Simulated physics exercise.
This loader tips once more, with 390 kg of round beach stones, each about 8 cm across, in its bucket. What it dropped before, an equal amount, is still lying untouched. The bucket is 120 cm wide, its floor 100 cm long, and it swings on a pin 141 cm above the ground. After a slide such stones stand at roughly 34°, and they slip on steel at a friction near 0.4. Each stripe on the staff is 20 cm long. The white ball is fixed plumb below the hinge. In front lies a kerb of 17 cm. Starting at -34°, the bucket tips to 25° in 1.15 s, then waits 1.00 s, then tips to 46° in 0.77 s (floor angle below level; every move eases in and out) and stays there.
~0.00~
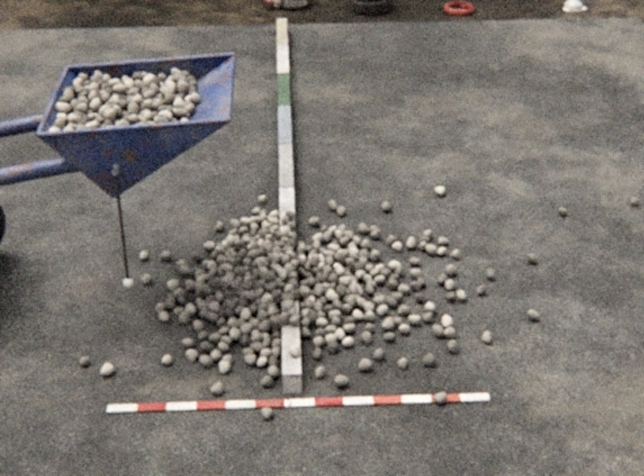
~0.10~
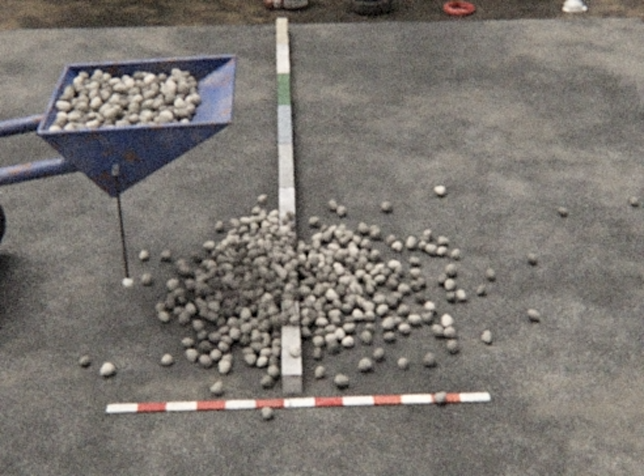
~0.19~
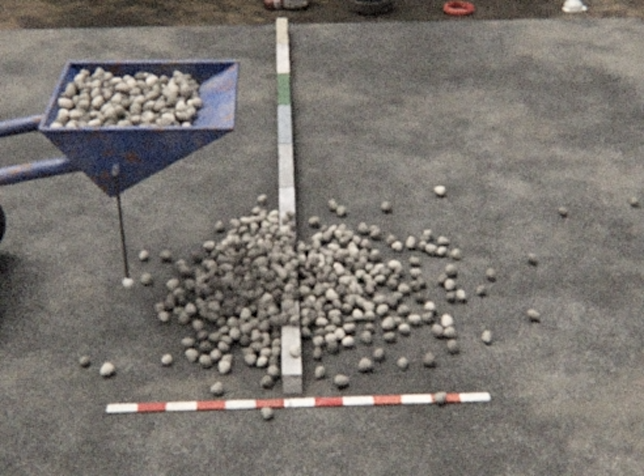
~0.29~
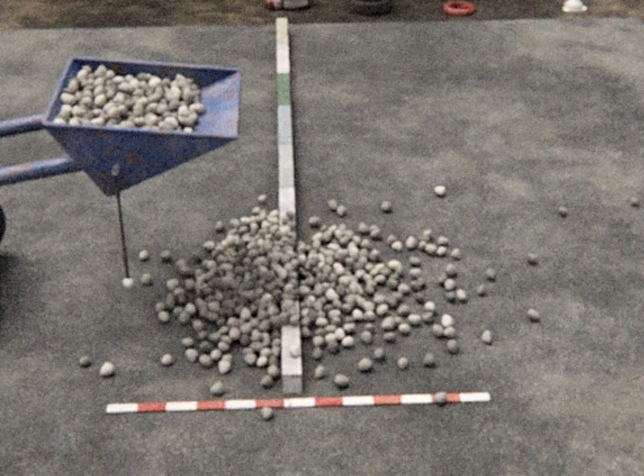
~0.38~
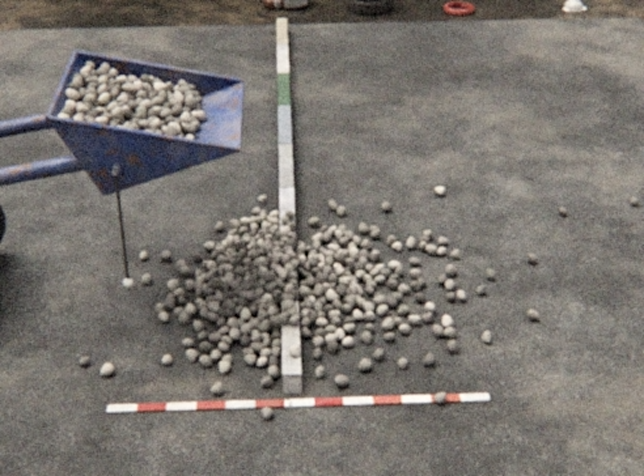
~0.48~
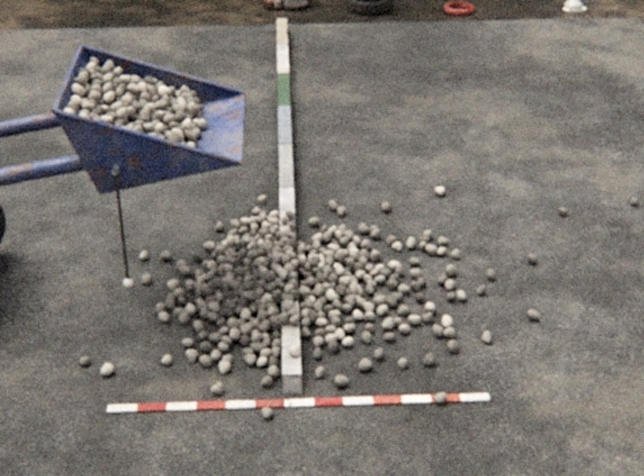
On a dark grey, gritty yard seen from above by a still camera, a pale staff with a green band stands upright near the middle, and a red-and-white striped bar lies in front. A heap of round grey-brown stones spreads around the staff's foot, with strays scattered about, unmoving. At the left, a blue bucket loaded with similar stones slowly tilts its right edge downward, and its stones shift slightly inside.
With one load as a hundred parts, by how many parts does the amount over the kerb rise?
Roughly 69 per cent of a load more.
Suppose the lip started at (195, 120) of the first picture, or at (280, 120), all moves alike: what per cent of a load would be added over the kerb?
Near 25 per cent from the first place, 100 from the second.
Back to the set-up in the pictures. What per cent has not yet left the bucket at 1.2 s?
It holds some 90 per cent.
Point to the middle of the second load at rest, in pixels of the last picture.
Their middle is at about (318, 270).
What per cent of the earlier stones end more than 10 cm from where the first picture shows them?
About 20 per cent.
After 0.9 s the floor is at 16°; in per cent of one load, 100 in the bucket, 63 on this side of the kerb, 37 over the kerb; the foremost stones are at (522, 256).
After 1.2 s the floor is at 25°; in per cent of one load, 91 in the bucket, 71 on this side of the kerb, 37 over the kerb; the foremost stones are at (522, 256).
After 3.4 s the floor is at 46°; in per cent of one load, 0 in the bucket, 95 on this side of the kerb, 105 over the kerb; the foremost stones are at (522, 256).
After 6.1 s the floor is at 46°; in per cent of one load, 0 in the bucket, 94 on this side of the kerb, 106 over the kerb; the foremost stones are at (522, 256). Net gain over the kerb, 69.
